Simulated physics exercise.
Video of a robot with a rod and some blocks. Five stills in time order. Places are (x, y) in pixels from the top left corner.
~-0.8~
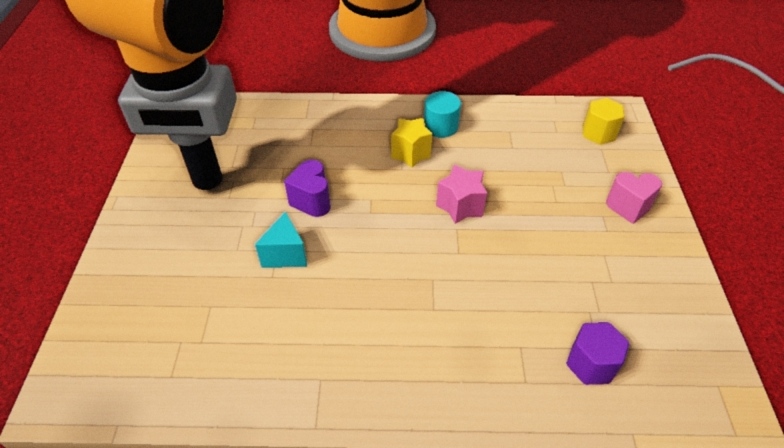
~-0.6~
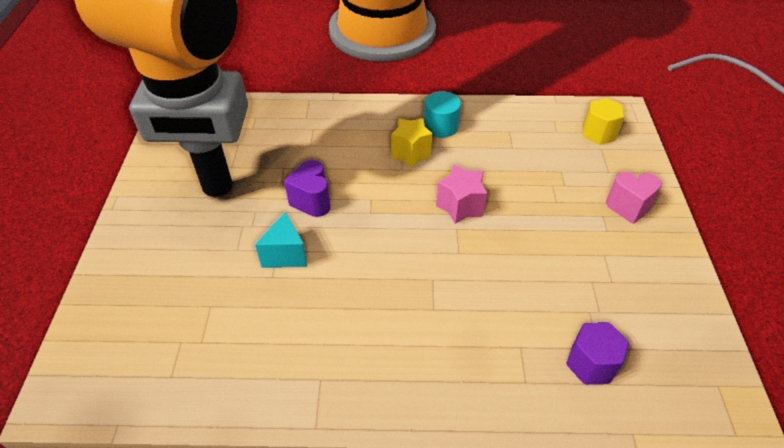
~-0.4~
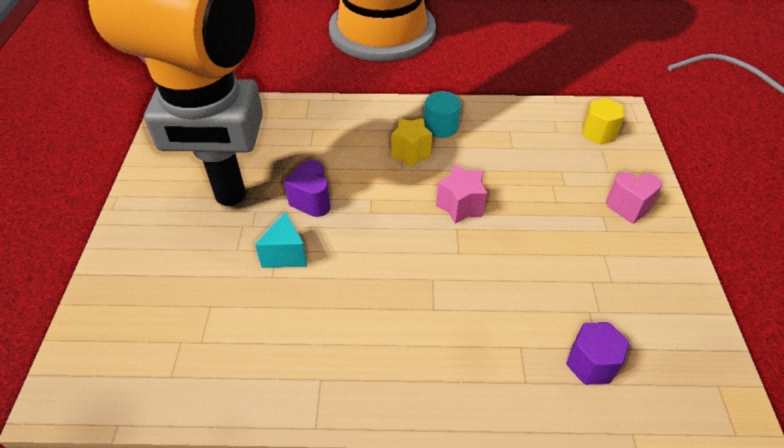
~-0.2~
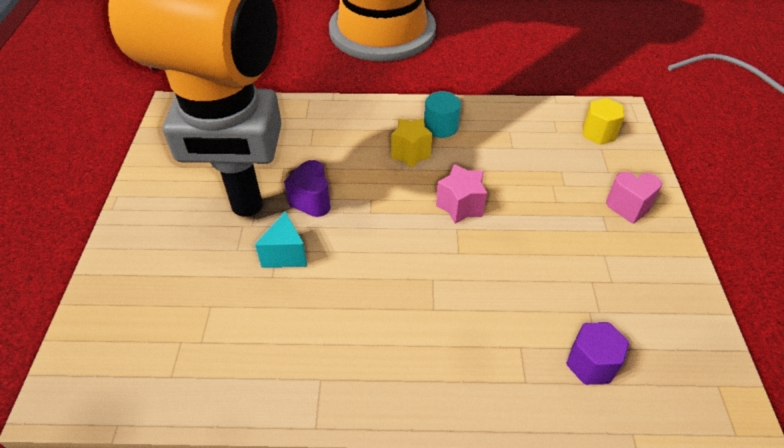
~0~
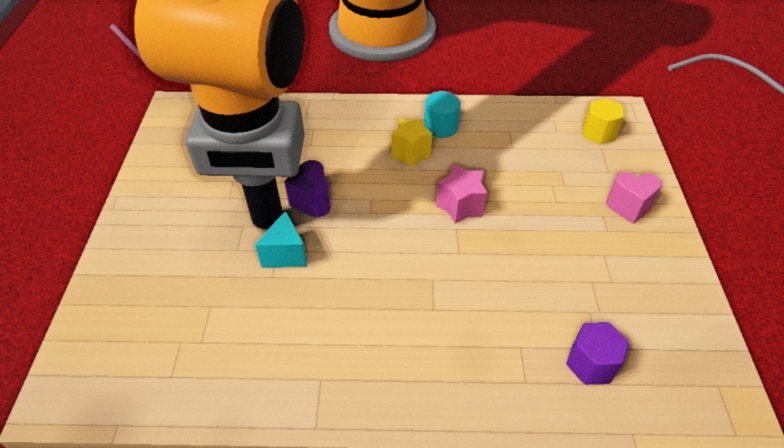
An orange robot arm moved its black rod a short way right and toward the viewer, nearing the turquoise triangle beside the purple heart, while all the colourful blocks on the wooden board stayed still.
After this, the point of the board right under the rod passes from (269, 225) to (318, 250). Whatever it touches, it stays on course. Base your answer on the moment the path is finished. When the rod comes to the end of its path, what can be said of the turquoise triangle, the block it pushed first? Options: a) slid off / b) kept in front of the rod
The one that fits is a, slid off.
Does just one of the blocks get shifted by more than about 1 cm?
That would be a yes.
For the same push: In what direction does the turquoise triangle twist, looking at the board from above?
Turns clockwise.
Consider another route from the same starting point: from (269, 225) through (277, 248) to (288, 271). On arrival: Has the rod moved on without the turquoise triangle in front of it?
I'd say no.
The first path, step by step. Halfway along, rod (292, 231); turquoise triangle (287, 239), turned 35° clockwise.
At the end, rod (317, 243); turquoise triangle (295, 247), turned 80° clockwise; purple heart still.
